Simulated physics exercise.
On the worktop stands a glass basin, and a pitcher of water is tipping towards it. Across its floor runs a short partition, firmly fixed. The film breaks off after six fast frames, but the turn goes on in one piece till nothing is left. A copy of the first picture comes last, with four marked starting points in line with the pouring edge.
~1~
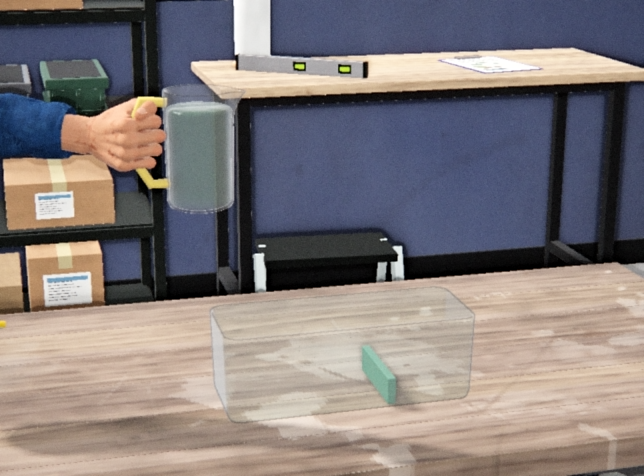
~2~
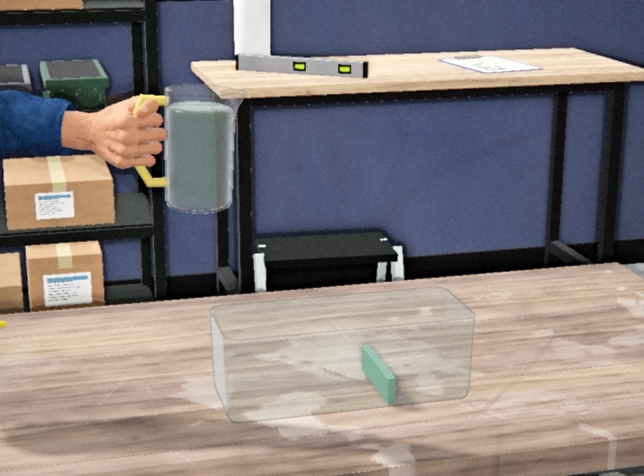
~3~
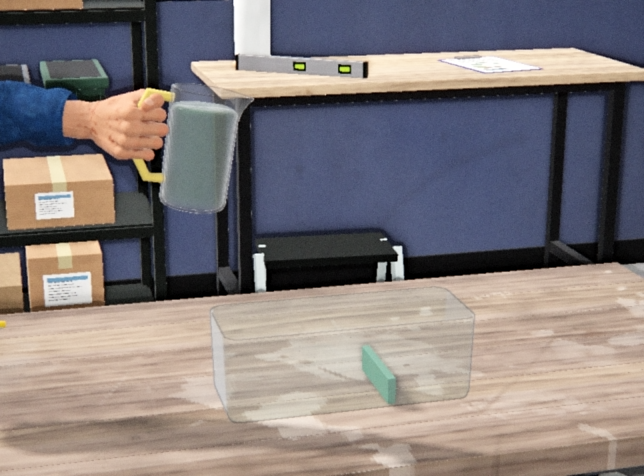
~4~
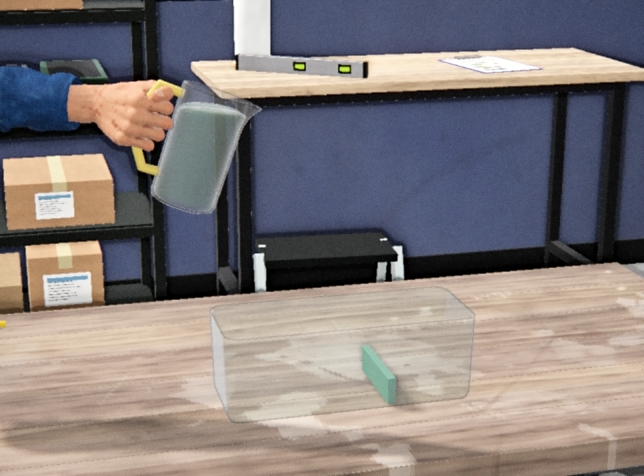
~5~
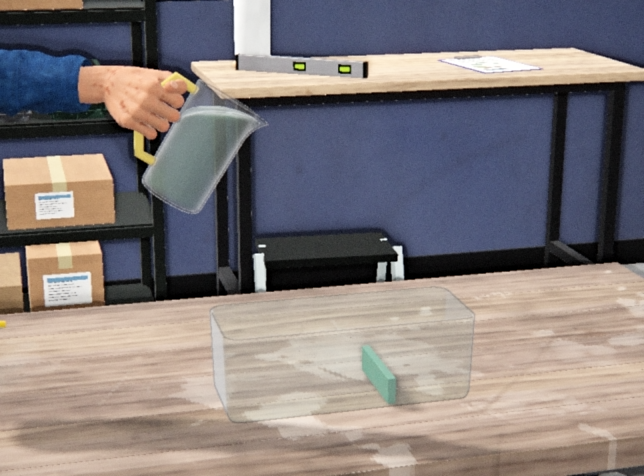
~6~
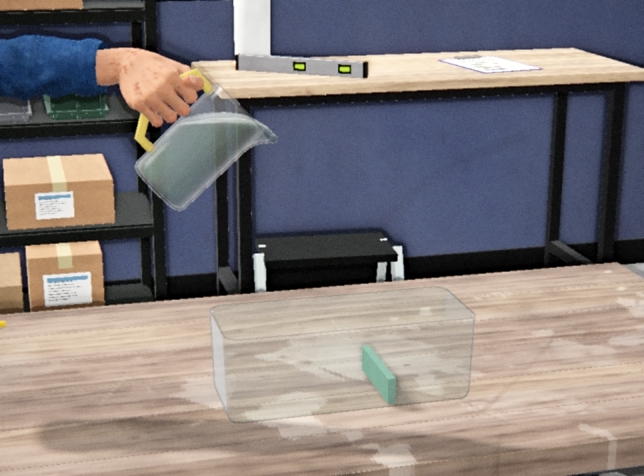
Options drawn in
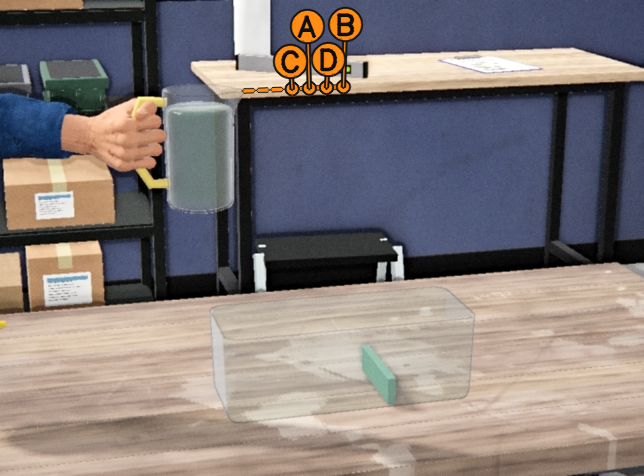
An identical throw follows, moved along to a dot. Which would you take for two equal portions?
C works best here.
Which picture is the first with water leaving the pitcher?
In picture 6.
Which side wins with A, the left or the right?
More ends on the right.
In orange, A at (309, 88); B at (343, 86); C at (292, 88); D at (326, 87).
If A is chosen, about 17 % ends left of the wall and 80 % right of it; 3 % is lost outside.
If B is chosen, about 29 % ends left of the wall and 65 % right of it; 6 % is lost outside.
If C is chosen, about 49 % ends left of the wall and 47 % right of it; 3 % is lost outside.
If D is chosen, about 16 % ends left of the wall and 78 % right of it; 5 % is lost outside.
